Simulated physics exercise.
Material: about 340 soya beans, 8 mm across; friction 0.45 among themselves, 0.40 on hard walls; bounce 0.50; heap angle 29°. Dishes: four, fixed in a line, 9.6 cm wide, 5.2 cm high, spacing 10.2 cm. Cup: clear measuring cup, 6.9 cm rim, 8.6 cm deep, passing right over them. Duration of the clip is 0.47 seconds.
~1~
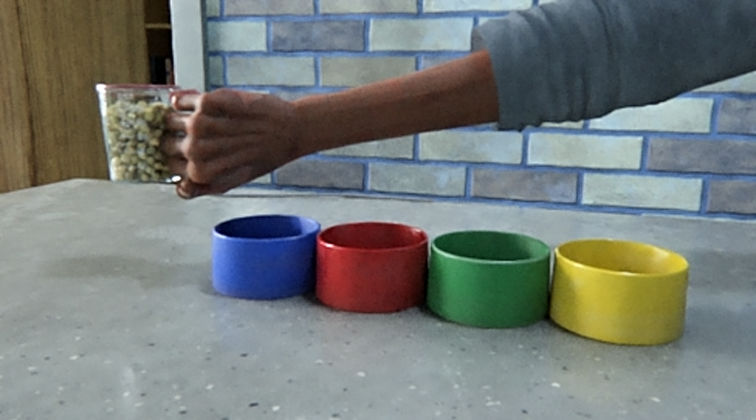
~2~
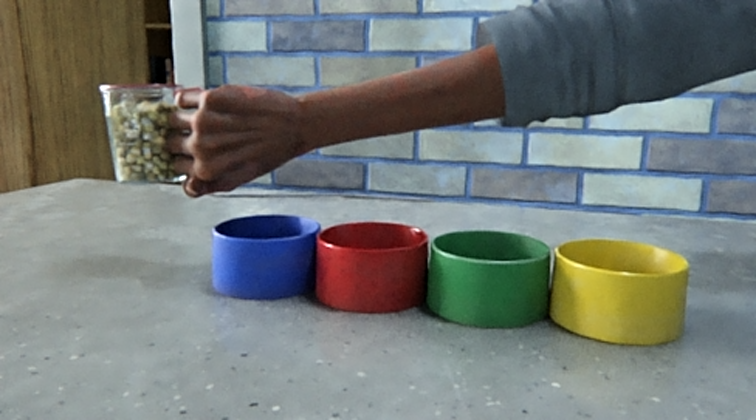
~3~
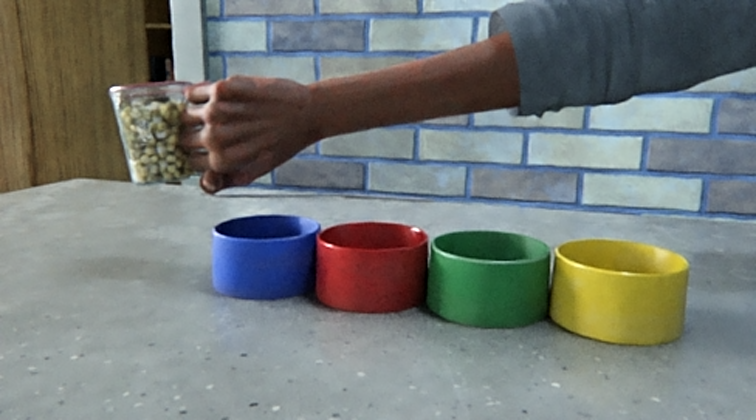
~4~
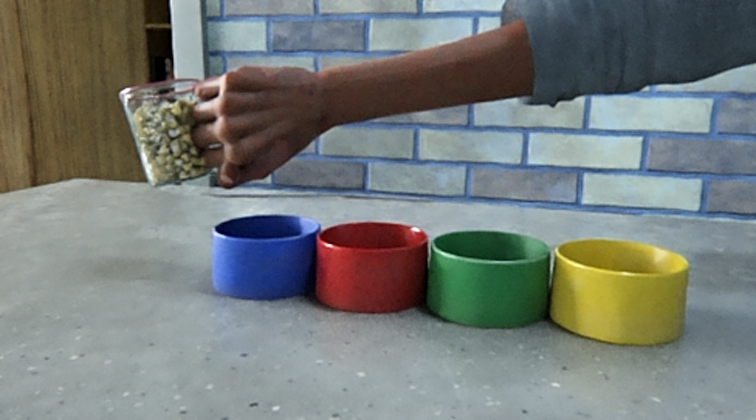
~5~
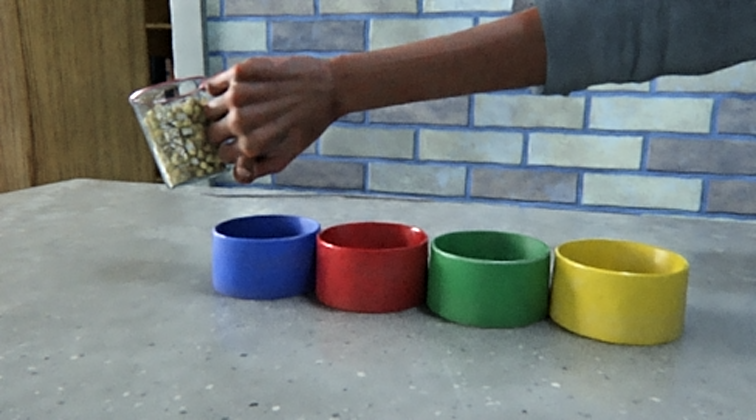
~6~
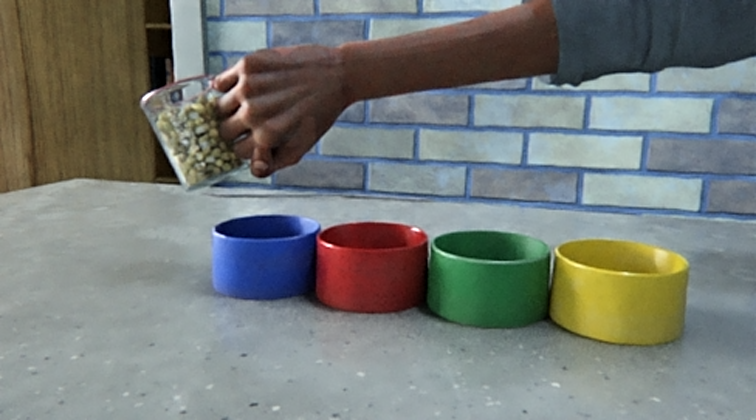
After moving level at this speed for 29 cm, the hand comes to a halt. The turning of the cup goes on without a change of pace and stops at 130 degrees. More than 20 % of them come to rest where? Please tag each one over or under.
Red - over; blue - under; green - under; yellow - under; counter - under.
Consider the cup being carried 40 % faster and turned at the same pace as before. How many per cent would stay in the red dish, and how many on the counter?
Then the red dish gets 100 and the counter 0.
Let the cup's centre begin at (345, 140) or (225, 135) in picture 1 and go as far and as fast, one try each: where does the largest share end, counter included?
The biggest share lands on yellow the first time and on green the second time.
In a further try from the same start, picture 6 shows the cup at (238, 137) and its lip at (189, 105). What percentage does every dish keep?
Then red 100, blue 0, green 0, and yellow 0.
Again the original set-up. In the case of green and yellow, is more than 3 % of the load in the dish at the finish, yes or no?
For green, it does not; for yellow, it does not.
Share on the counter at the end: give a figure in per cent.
I'd reckon around 0 per cent.
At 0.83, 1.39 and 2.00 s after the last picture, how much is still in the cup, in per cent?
Approx. 100 / 70 / 0 percent.
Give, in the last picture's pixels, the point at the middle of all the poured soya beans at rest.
Resting centre estimate: Around (370, 268).
Then, 0.83 s after the last picture, tilt 73 degrees; cup holds 100 %.
Then, 1.39 s after the last picture, tilt 106 degrees; cup holds 70 %, red 20 %, blue 5 %.
Then, 2.00 s after the last picture, tilt 130 degrees; cup holds 0 %, red 90 %, blue 5 %.
In the end, red 90 %, blue 5 %, green 0 %, yellow 0 %, counter 0 %.
